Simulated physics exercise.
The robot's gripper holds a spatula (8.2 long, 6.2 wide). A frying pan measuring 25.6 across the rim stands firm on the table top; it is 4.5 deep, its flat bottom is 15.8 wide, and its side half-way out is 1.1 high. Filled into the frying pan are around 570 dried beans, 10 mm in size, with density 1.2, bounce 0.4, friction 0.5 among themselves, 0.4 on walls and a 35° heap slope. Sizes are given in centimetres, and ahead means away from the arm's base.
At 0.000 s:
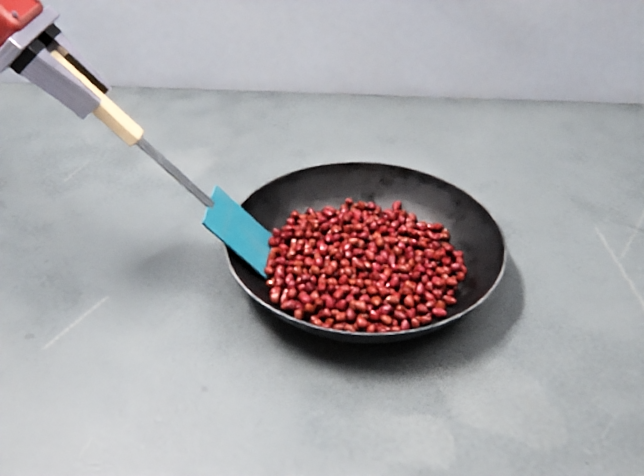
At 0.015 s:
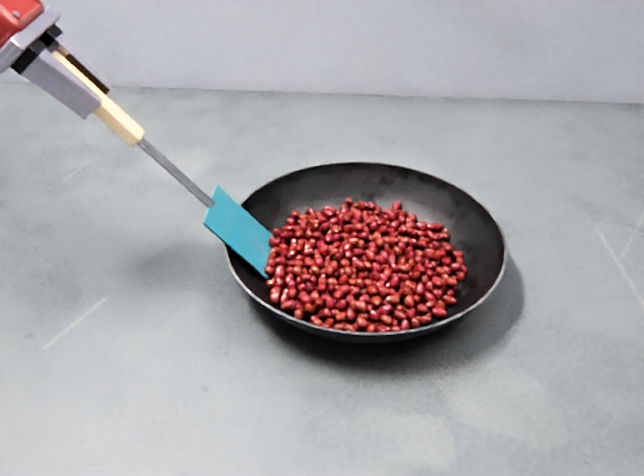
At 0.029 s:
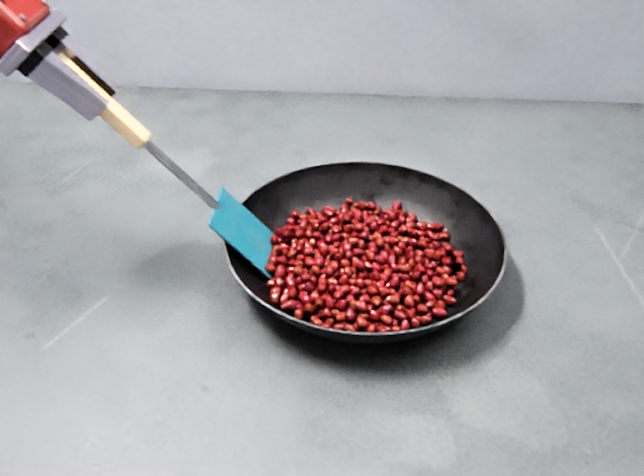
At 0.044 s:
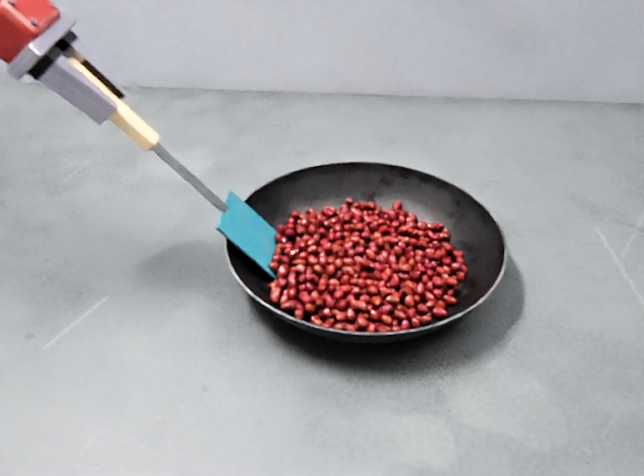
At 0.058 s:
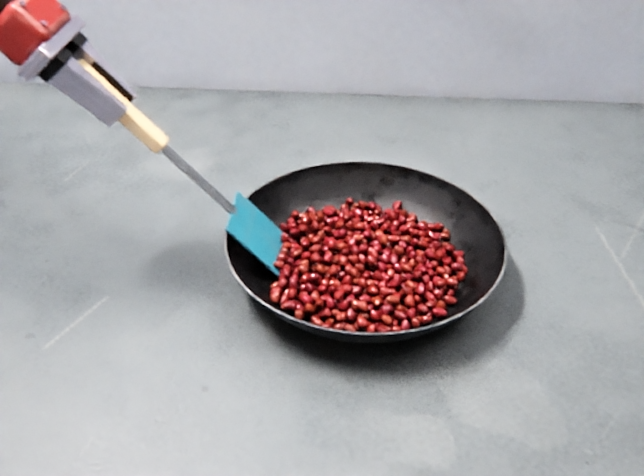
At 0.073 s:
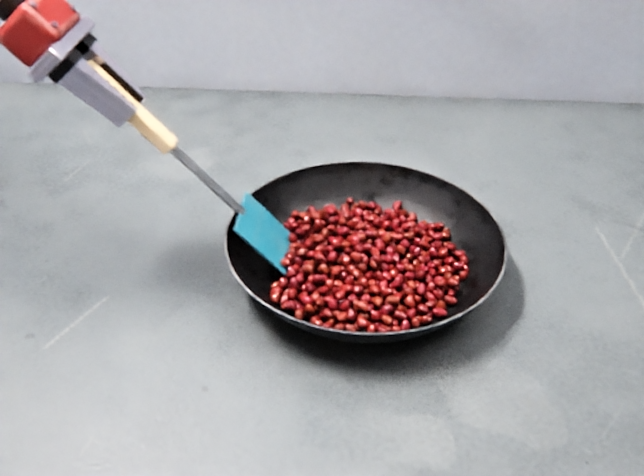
We see a robot arm gripping a spatula with a teal blade at the left side of a black frying pan of dark red beans; the blade slides slowly a short way right, nudging the nearest beans slightly.
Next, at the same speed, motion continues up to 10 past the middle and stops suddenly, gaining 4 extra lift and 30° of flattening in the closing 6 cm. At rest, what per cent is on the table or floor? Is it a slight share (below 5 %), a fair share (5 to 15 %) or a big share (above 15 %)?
It is a fair share.
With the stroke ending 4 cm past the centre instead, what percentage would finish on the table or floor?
In that case around 0 per cent.
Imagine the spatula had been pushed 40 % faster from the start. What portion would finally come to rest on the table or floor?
About 15 in a hundred.
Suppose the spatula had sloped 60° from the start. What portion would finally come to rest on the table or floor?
In that case, around 15 percent would end up on the table or floor.
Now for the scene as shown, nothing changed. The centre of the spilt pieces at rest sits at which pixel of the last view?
Approximately at (559, 274).
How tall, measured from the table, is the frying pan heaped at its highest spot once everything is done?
Some 5.0 cm.
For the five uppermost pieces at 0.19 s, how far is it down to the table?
About 4 cm.
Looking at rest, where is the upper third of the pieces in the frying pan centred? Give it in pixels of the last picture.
About (449, 250).
By 0.19 s, sloping 49°, highest piece 4 above the table; 574 in the frying pan.
By 0.30 s, sloping 39°, highest piece 5 above the table; 573 in the frying pan, 1 on the blade or in flight.
By 0.56 s, sloping 19°, highest piece 13 above the table; 523 in the frying pan, 43 on the table or floor, 8 on the blade or in flight.
By 1.61 s, sloping 19°, highest piece 5 above the table; 523 in the frying pan, 51 on the table or floor.
Final count, 523 in the frying pan, 51 on the table or floor. That is 9 % on the table or floor.
